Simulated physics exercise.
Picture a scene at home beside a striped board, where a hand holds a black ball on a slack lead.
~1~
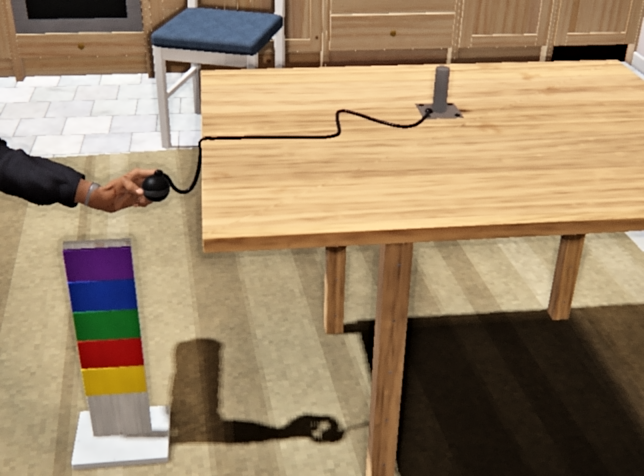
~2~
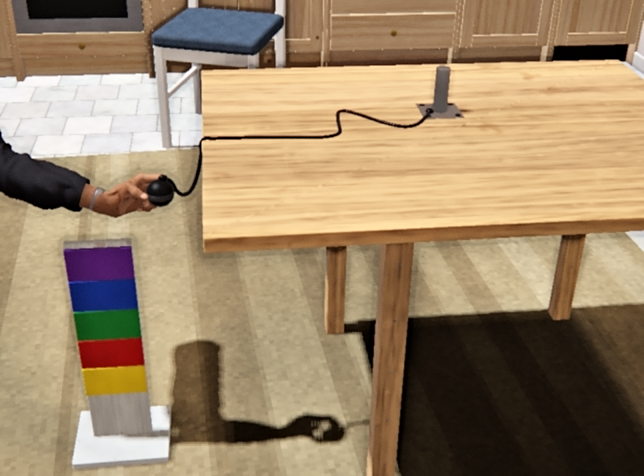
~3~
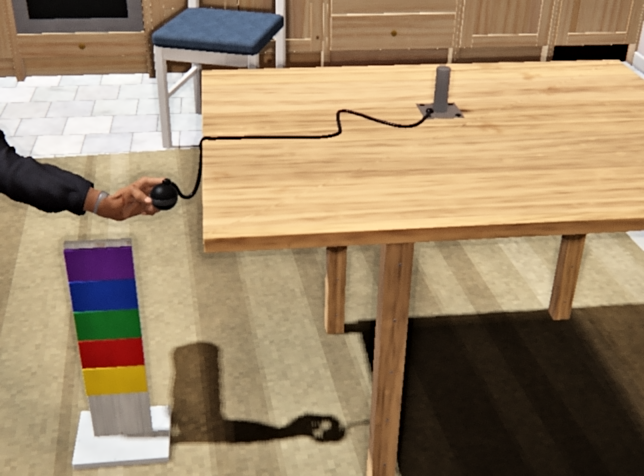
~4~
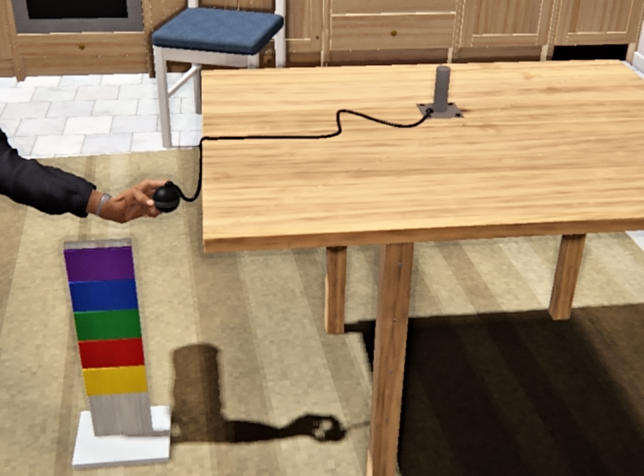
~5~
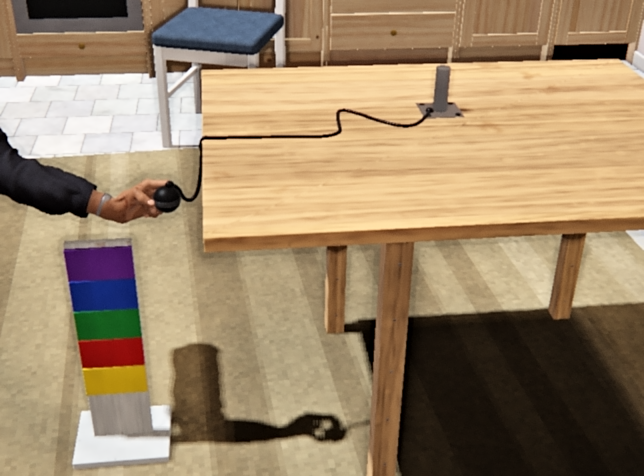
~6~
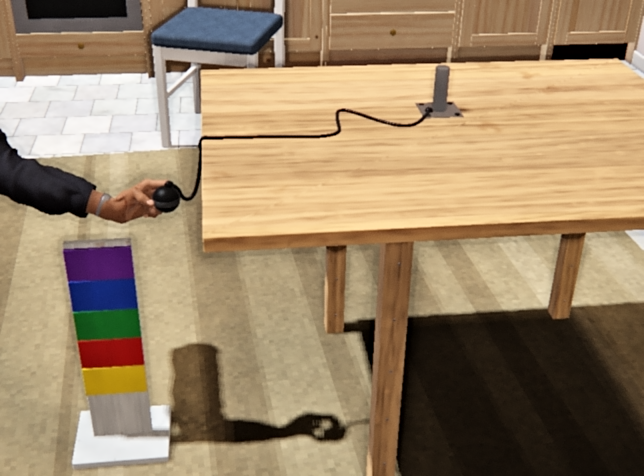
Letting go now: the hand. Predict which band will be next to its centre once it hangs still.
I would say the green band.
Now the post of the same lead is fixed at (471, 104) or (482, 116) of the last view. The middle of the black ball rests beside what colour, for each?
First try: Blue; second try: Blue.
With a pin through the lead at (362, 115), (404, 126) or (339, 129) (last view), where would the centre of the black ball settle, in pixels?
First try around (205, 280), second around (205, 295), third around (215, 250).
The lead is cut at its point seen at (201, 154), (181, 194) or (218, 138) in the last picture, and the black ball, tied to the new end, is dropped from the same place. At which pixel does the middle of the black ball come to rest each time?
The three cuts give roughly (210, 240), (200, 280) and (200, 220) respectively.
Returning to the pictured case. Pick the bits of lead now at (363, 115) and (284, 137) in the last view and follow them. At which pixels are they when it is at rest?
(333, 119), then (201, 142).
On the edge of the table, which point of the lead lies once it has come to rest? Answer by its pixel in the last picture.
The one at (290, 137).
Early on, ball near (185, 317); level with green.
Midway, ball near (234, 288); level with green.
Near the end, ball near (198, 307); level with green.
Finally, ball near (208, 303); level with green. Its centre hangs level with the green band.
